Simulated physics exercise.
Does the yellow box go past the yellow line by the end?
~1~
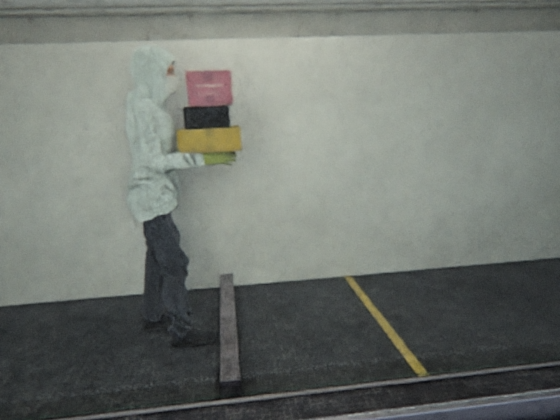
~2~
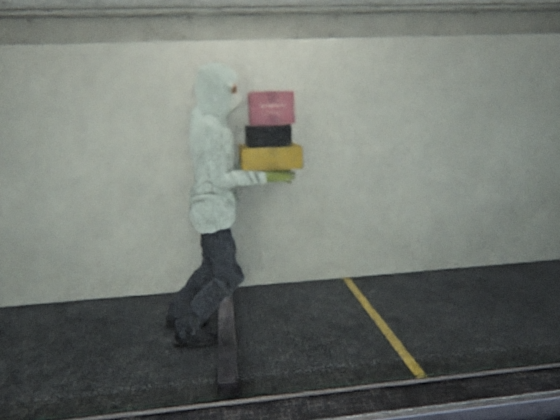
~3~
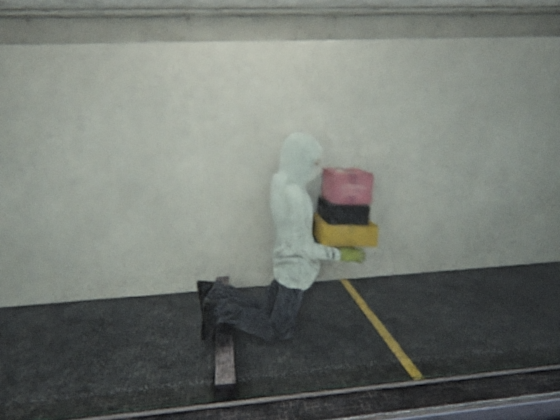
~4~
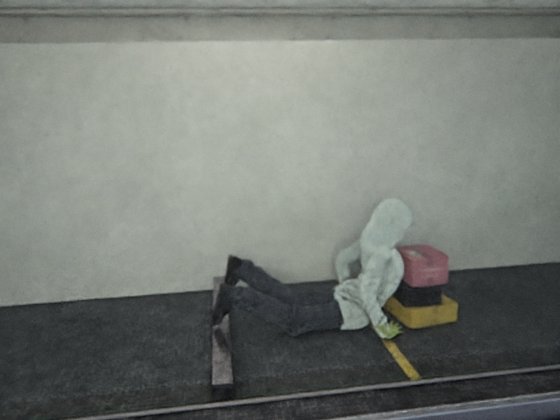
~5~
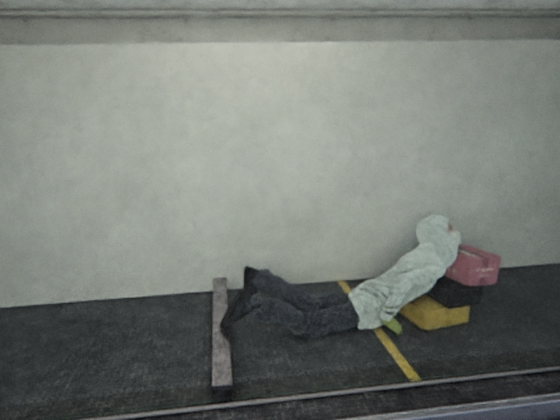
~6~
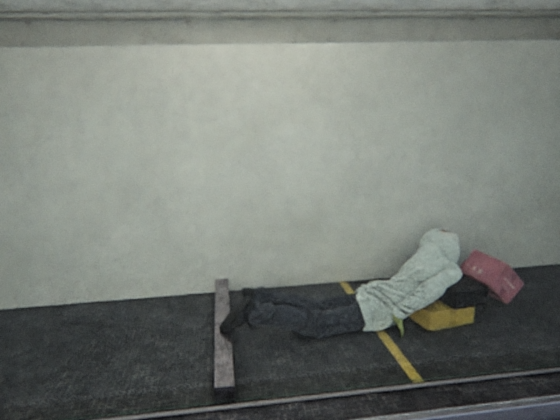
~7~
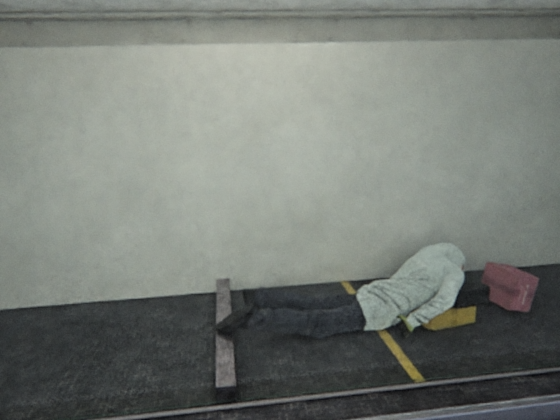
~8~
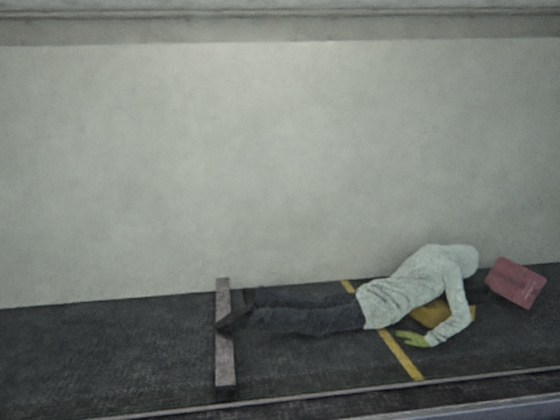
Yes, the yellow box goes past the yellow line and ends up on the ground to the right of it, partly under the fallen figure.
